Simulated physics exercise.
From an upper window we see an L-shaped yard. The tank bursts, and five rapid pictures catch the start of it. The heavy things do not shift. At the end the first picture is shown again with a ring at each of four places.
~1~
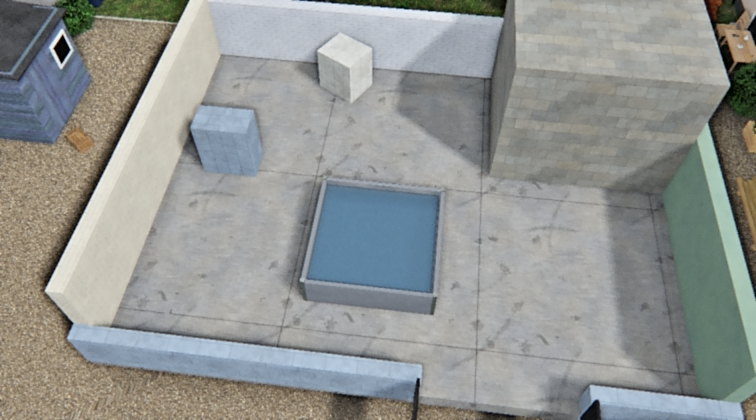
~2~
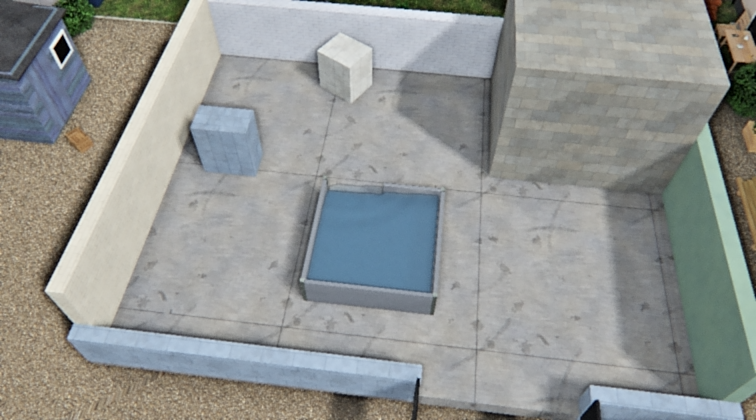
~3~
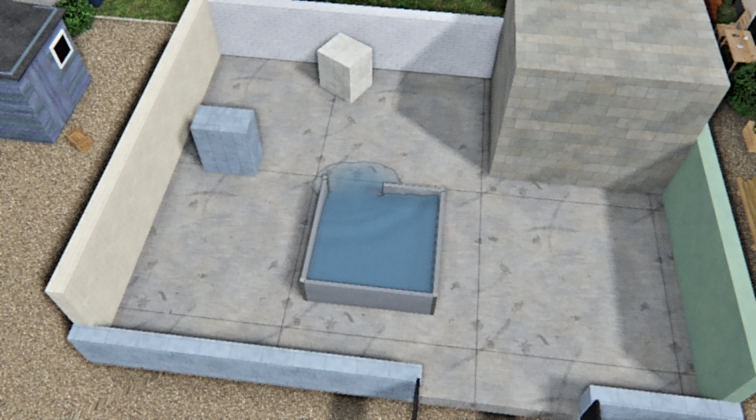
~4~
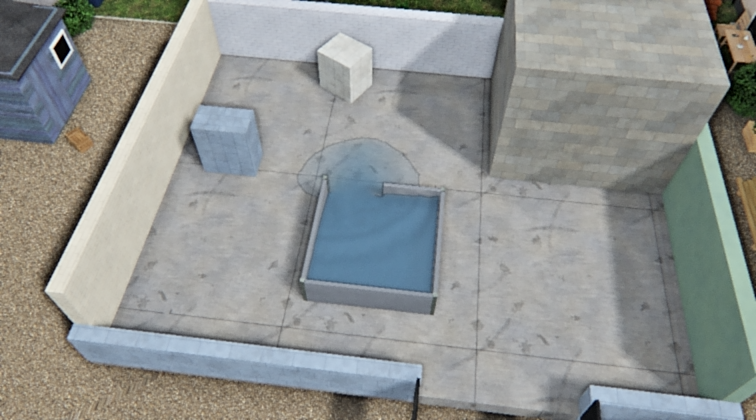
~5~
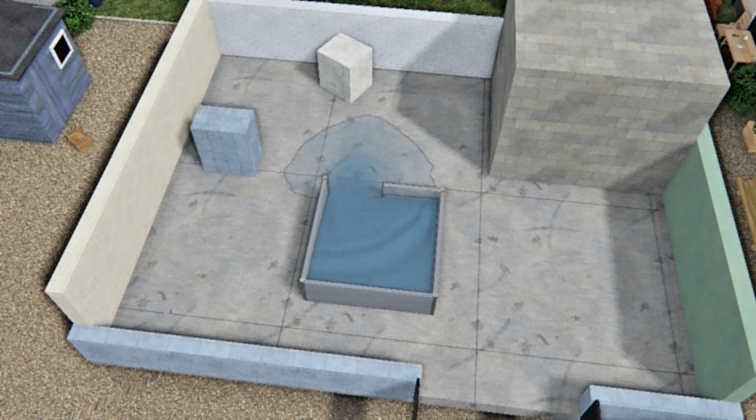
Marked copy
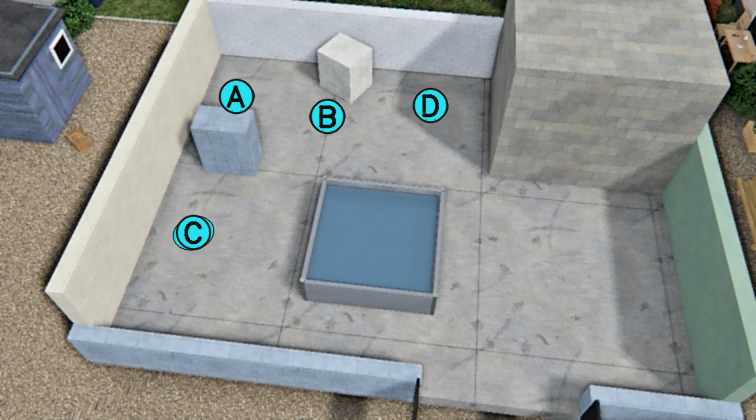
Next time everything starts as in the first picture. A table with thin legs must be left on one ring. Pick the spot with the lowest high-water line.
Take C.
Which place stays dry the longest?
It is C.
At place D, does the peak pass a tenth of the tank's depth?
Yes, it does.
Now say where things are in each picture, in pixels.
In the first picture, tank full, its middle at (376, 236); open gate at (504, 379).
In the second picture, water covers 1 % of the ground, its front hidden from here.
In the third picture, front seen at (379, 167), 3 % of the ground wet.
In the fourth picture, front seen at (377, 143), 5 % of the ground wet.
In the fifth picture, front seen at (363, 118), 9 % of the ground wet.
On the marked copy, A at (236, 96); B at (327, 116); C at (193, 232); D at (430, 105).
Choosing A, the water peaks at about 32 % of the depth that stood in the tank.
Choosing B, the water peaks at about 24 % of the depth that stood in the tank.
Choosing C, the water peaks at about 9 % of the depth that stood in the tank.
Choosing D, the water peaks at about 26 % of the depth that stood in the tank.
